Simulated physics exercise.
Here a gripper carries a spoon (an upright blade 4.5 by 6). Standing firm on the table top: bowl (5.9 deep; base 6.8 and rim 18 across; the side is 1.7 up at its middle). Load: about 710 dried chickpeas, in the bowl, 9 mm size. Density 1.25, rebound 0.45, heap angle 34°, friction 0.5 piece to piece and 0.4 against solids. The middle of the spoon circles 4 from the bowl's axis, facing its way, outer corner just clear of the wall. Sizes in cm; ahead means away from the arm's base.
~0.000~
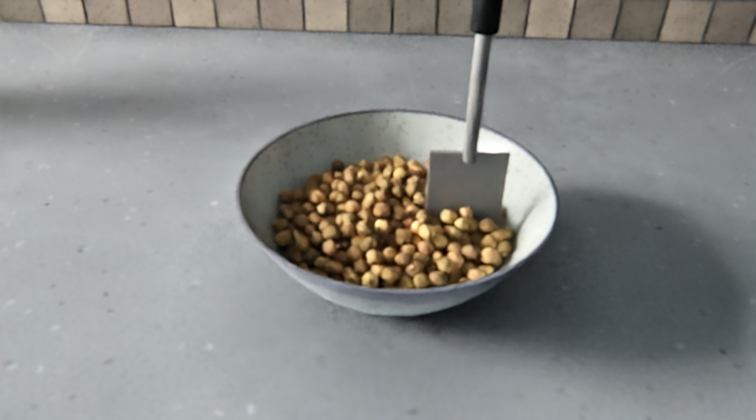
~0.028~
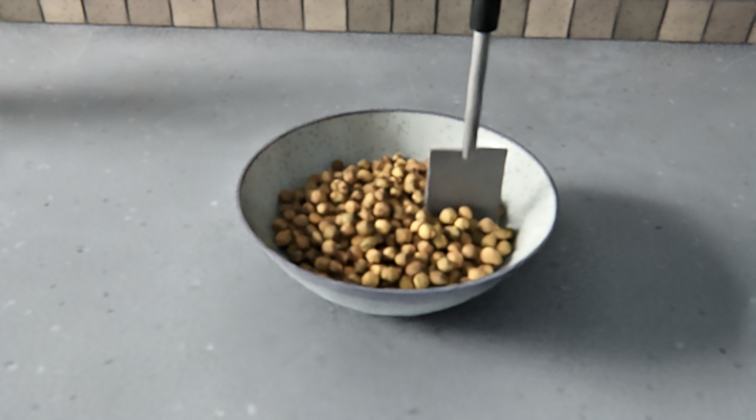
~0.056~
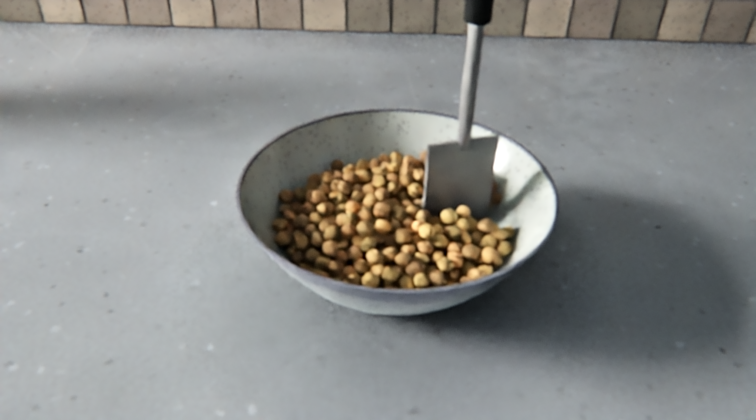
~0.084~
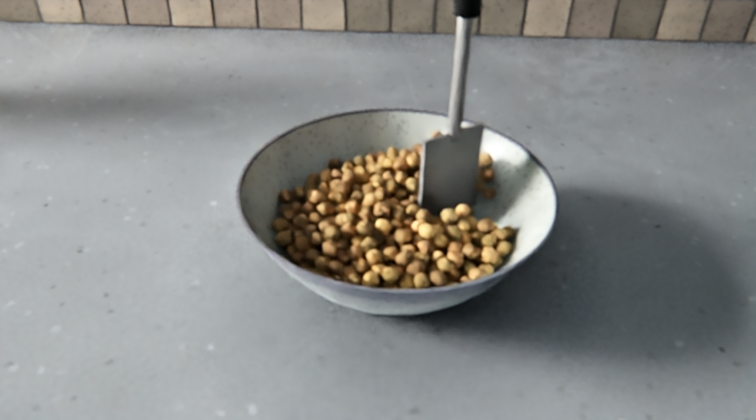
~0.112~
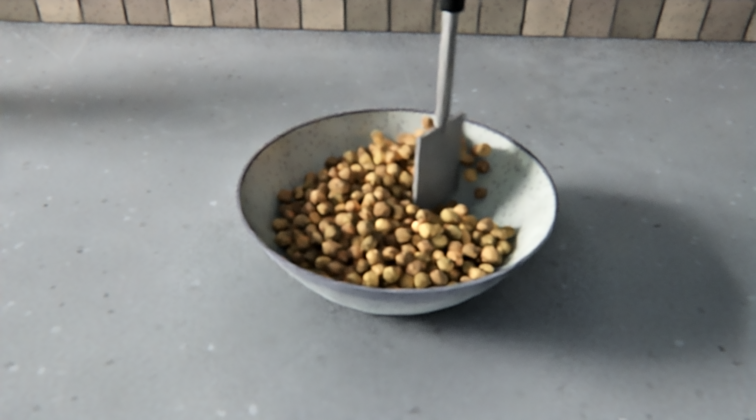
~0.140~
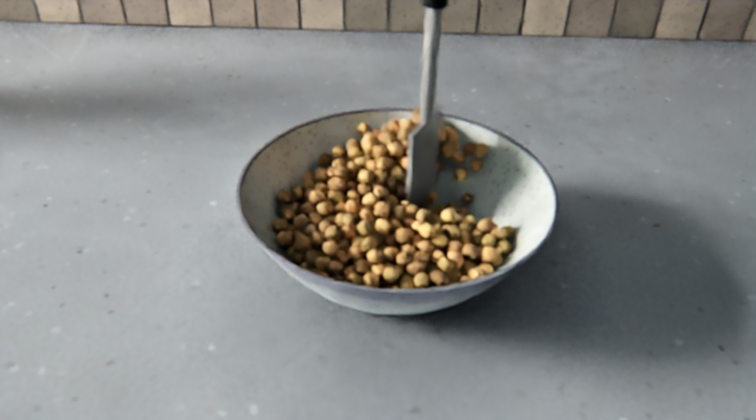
On a grey countertop before a tiled wall, an upright metal blade on a black-topped handle sweeps leftward through a pale bowl of dried chickpeas, turning edge-on as it pushes them toward the back and bares part of the bowl's right side.
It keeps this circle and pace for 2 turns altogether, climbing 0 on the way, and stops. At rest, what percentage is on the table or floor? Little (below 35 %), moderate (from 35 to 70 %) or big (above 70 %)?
On the table or floor the share is little, below 35 %.
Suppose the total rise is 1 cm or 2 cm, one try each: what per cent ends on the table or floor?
Some 20 and 10 per cent.
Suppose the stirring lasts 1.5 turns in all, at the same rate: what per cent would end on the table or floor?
Then about 20 per cent.
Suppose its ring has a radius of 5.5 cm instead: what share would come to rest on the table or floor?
Then about 5 per cent.
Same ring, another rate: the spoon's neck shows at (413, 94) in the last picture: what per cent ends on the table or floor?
Some 30 per cent.
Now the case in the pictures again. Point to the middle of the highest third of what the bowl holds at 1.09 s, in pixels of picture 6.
Near (342, 251).
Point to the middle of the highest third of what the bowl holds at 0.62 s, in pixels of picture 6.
Near (491, 207).
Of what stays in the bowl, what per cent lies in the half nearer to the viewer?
Some 40 per cent.
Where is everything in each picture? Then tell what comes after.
Spoon neck at (473, 129), 0° round; upper third of the load around (387, 217), from x 280 to 510, top at y 160; 712 in the bowl, in the first picture.
Spoon neck at (472, 125), 5° round; upper third of the load around (391, 214), from x 280 to 510, top at y 160, in the second picture.
Spoon neck at (467, 117), 19° round; upper third of the load around (393, 210), from x 280 to 510, top at y 155, in the third picture.
Spoon neck at (457, 109), 35° round; upper third of the load around (395, 201), from x 280 to 510, top at y 140, in the fourth picture.
Spoon neck at (444, 102), 50° round; upper third of the load around (392, 193), from x 280 to 510, top at y 125, in the fifth picture.
Spoon neck at (428, 97), 65° round; upper third of the load around (385, 185), from x 280 to 505, top at y 115; 712 in the bowl, in the sixth picture.
After 0.62 s, 323° round, highest piece 8 above the table; 630 in the bowl, 69 on the table or floor, 13 in flight or on the tool.
After 1.09 s, 220° round, highest piece 8 above the table; 562 in the bowl, 141 on the table or floor, 9 in flight or on the tool.
After 1.53 s, 0° round, highest piece 6 above the table; 541 in the bowl, 171 on the table or floor.
After 2.23 s, 0° round, highest piece 6 above the table; 541 in the bowl, 171 on the table or floor.
At rest, 541 in the bowl, 171 on the table or floor. That is 24 % on the table or floor.
